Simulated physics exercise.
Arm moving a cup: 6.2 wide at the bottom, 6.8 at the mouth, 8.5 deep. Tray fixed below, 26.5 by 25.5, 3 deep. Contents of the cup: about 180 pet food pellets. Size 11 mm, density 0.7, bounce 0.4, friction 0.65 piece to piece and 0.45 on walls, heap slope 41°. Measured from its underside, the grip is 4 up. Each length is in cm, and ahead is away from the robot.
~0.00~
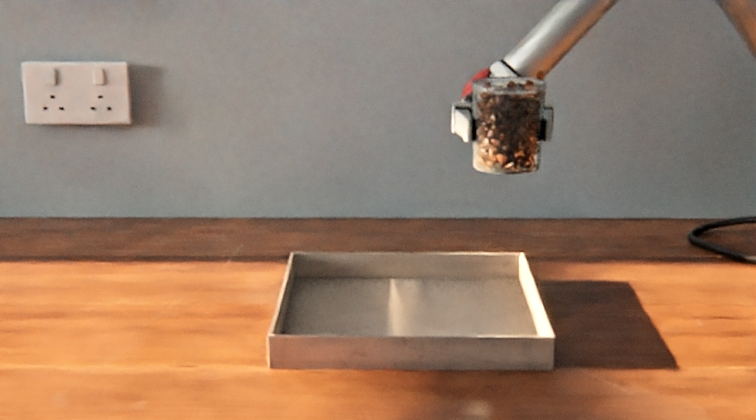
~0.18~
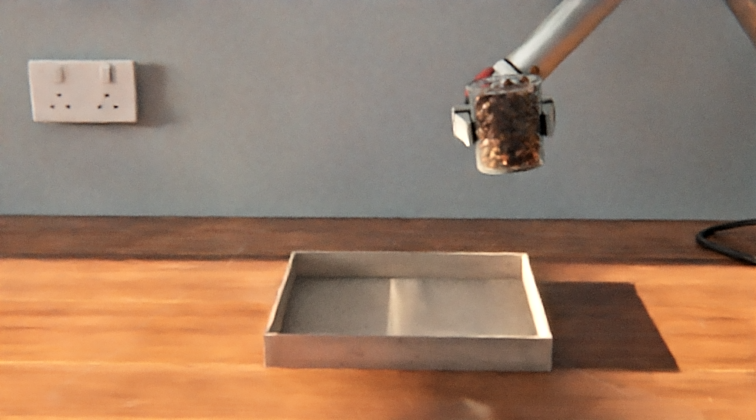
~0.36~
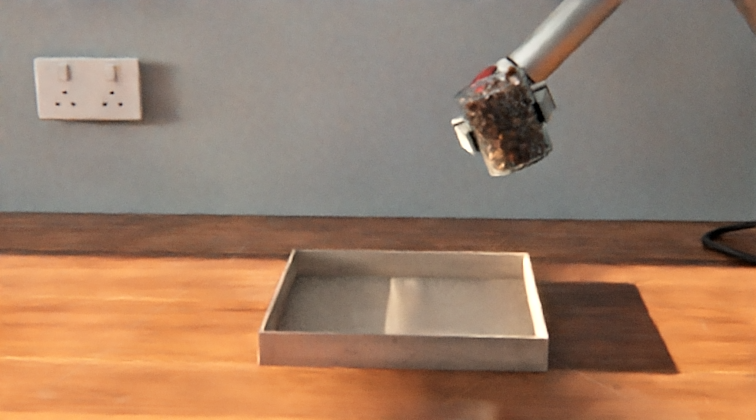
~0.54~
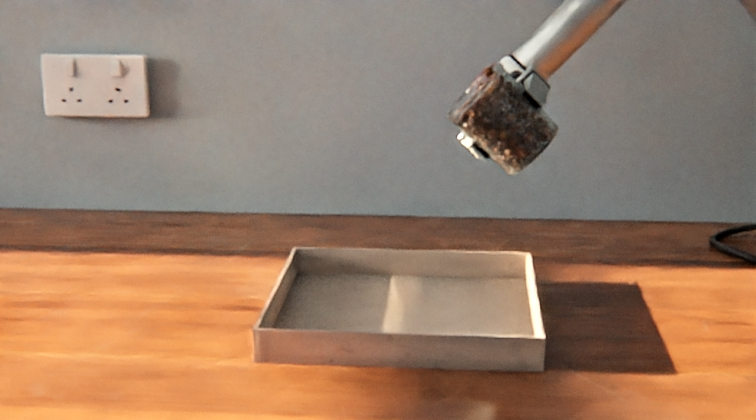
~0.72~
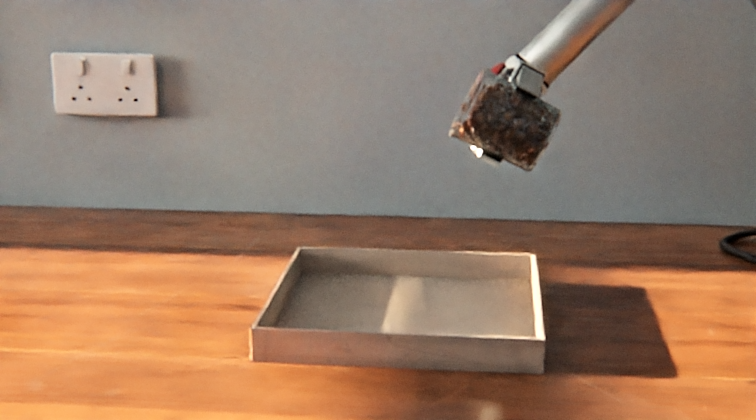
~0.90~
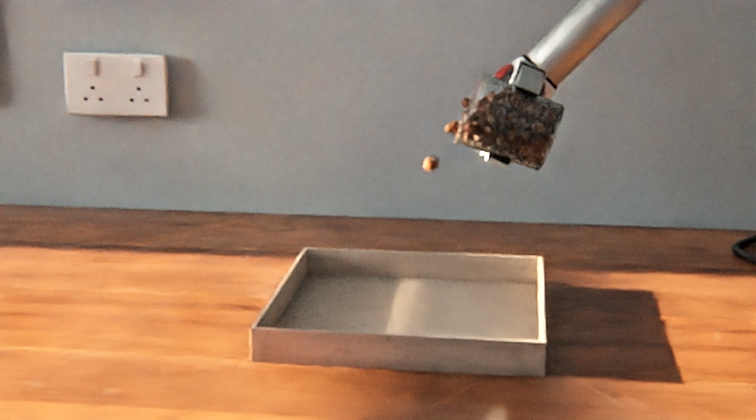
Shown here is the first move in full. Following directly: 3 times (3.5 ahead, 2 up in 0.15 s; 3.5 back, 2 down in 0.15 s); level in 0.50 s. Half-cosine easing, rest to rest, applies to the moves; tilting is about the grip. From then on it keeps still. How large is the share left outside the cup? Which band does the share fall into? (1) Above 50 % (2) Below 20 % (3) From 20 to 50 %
Option 3: From 20 to 50 %.
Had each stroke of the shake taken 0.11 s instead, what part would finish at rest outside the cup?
About 70 per cent in that case.
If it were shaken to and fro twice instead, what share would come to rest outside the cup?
Expected share: About 30 %.
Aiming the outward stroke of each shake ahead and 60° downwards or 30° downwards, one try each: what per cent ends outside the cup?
Try one gives about 5 in a hundred, try two about 10 in a hundred.
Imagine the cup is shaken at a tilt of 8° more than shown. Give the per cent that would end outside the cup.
It would then be near 55 per cent.
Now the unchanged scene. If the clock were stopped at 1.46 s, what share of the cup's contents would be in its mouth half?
Around 55 percent.
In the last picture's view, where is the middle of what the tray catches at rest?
(392, 312).
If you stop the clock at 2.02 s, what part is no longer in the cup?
Roughly 35 percent.
After 1.46 s, tilted 70° forward, highest piece 23 above the table; 140 in the cup, 33 in the tray, 12 in flight or on a rim.
After 2.02 s, tilted 42° forward, highest piece 23 above the table; 121 in the cup, 63 in the tray, 1 in flight or on a rim.
After 2.50 s, level, highest piece 24 above the table; 121 in the cup, 64 in the tray.
After 3.55 s, level, highest piece 24 above the table; 121 in the cup, 64 in the tray.
In the end, 121 in the cup, 64 in the tray. That is 35 % outside the cup.
